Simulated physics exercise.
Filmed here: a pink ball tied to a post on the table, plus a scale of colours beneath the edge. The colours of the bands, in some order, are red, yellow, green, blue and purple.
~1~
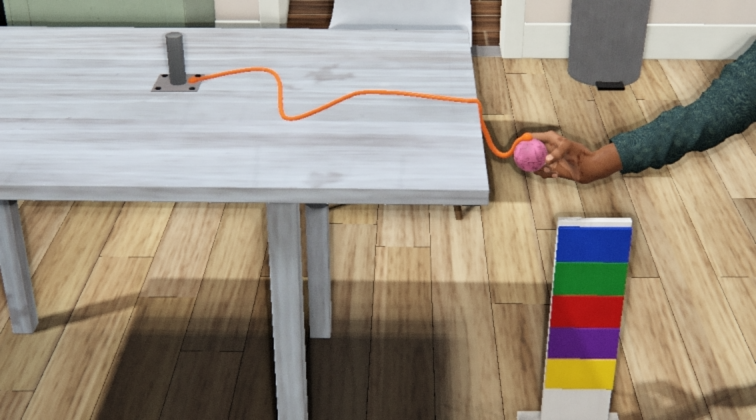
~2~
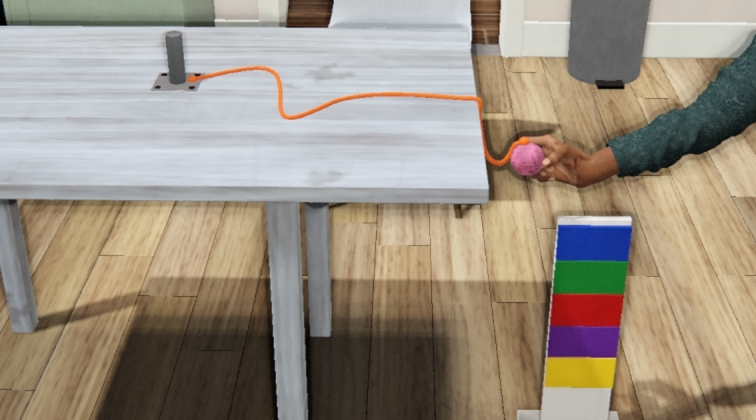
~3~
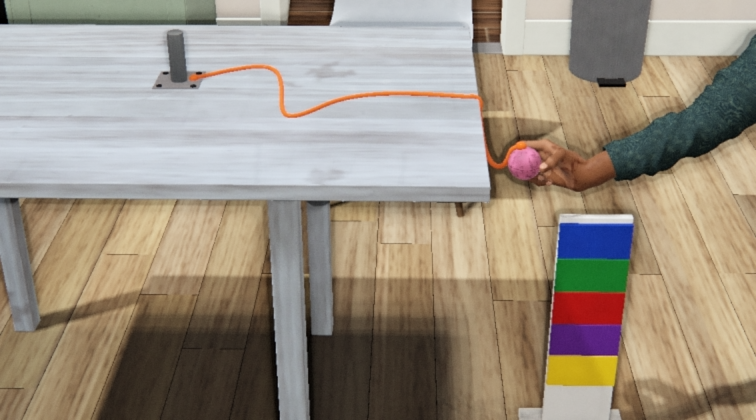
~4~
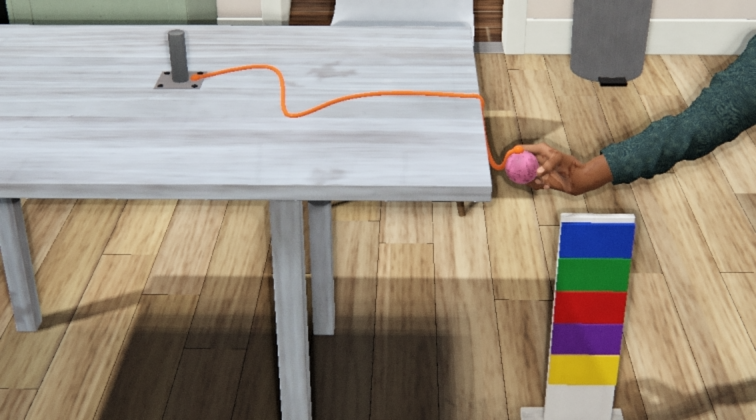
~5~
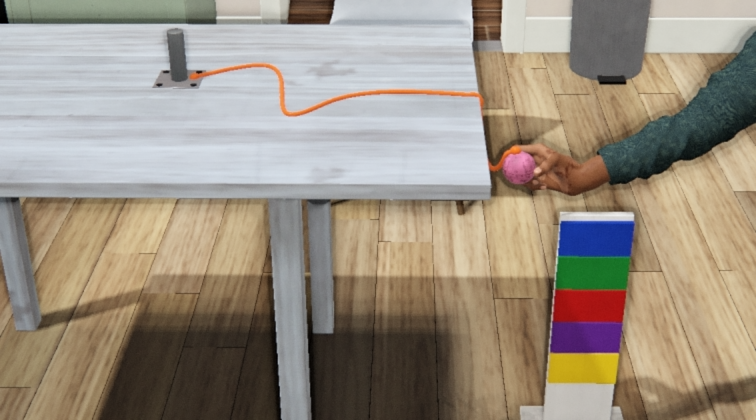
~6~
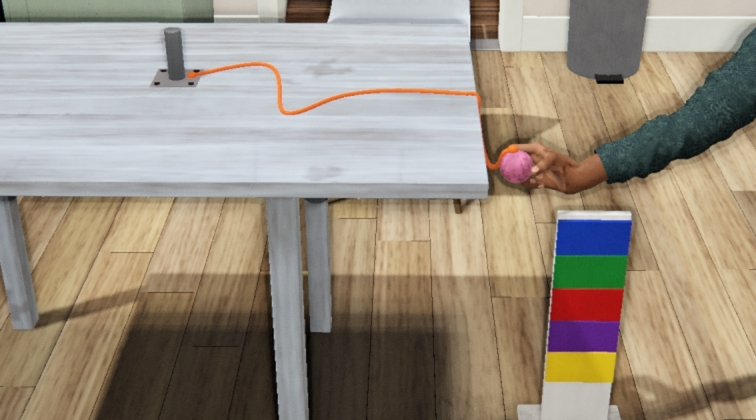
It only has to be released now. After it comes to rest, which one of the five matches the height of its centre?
The one that matches is purple.
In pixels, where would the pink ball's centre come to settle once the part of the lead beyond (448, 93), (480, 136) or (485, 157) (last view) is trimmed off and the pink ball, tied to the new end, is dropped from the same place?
In turn, (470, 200) for the first, (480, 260) for the second and (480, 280) for the third.
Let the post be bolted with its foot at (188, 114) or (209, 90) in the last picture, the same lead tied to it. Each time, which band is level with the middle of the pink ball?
Answer, in order: Yellow, yellow.
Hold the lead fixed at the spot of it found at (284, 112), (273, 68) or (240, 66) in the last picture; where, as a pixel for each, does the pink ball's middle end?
Respectively (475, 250), (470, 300) and (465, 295).
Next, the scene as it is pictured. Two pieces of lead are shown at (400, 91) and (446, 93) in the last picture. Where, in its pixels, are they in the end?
They finish close to (475, 147) and close to (472, 188).
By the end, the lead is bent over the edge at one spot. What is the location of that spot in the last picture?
Check around (355, 94) - that's where it is.
Soon after, ball near (446, 309); level with purple.
Then, ball near (484, 323); level with purple.
At rest, ball near (465, 324); level with purple. Its middle rests at the purple band.
